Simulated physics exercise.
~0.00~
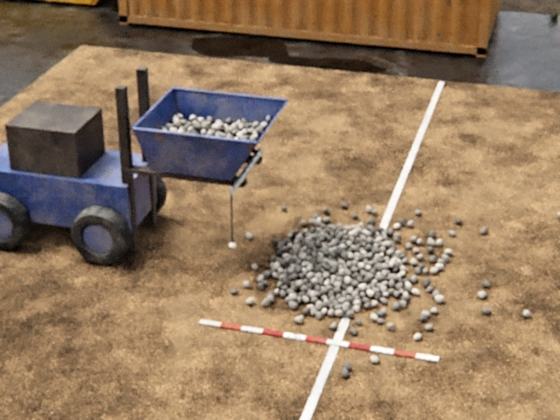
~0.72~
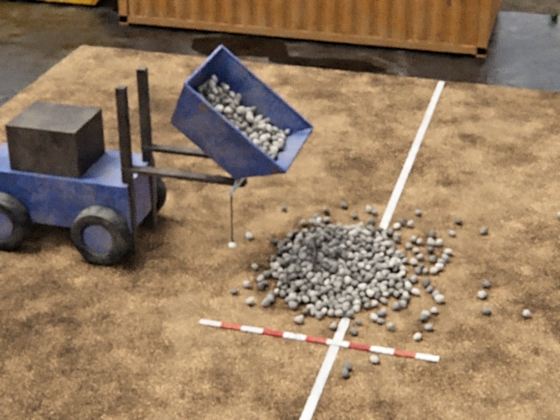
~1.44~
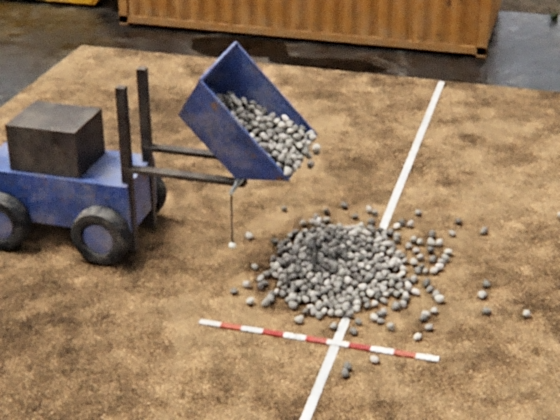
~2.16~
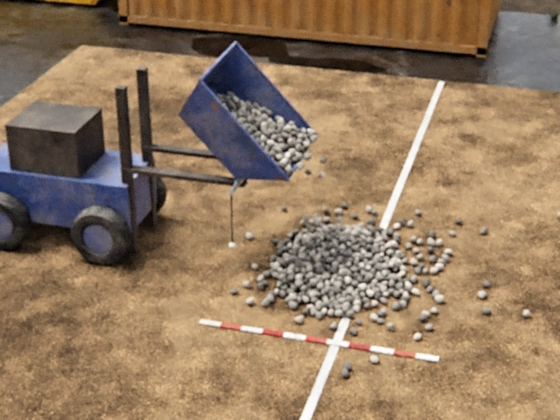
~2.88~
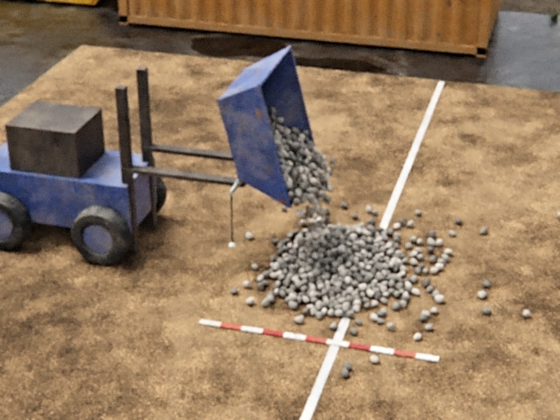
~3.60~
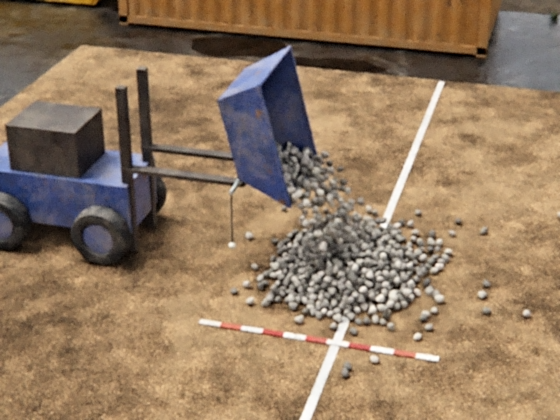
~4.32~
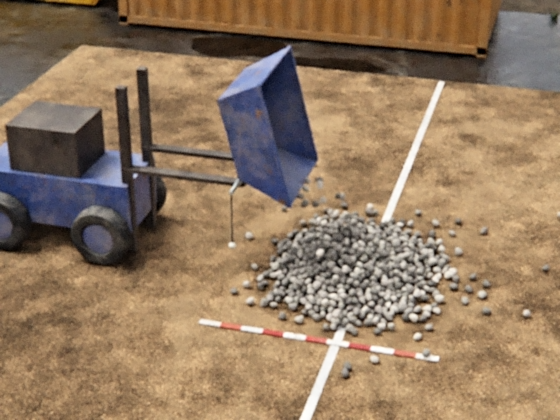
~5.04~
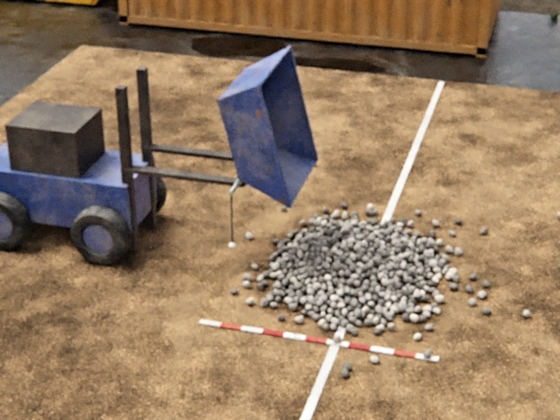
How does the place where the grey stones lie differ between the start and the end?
At the start the stones are split between the raised blue skip and a pile on the ground to its right. At the end they all lie on the ground in one fuller heap, so the stones as a whole sit lower and further right.
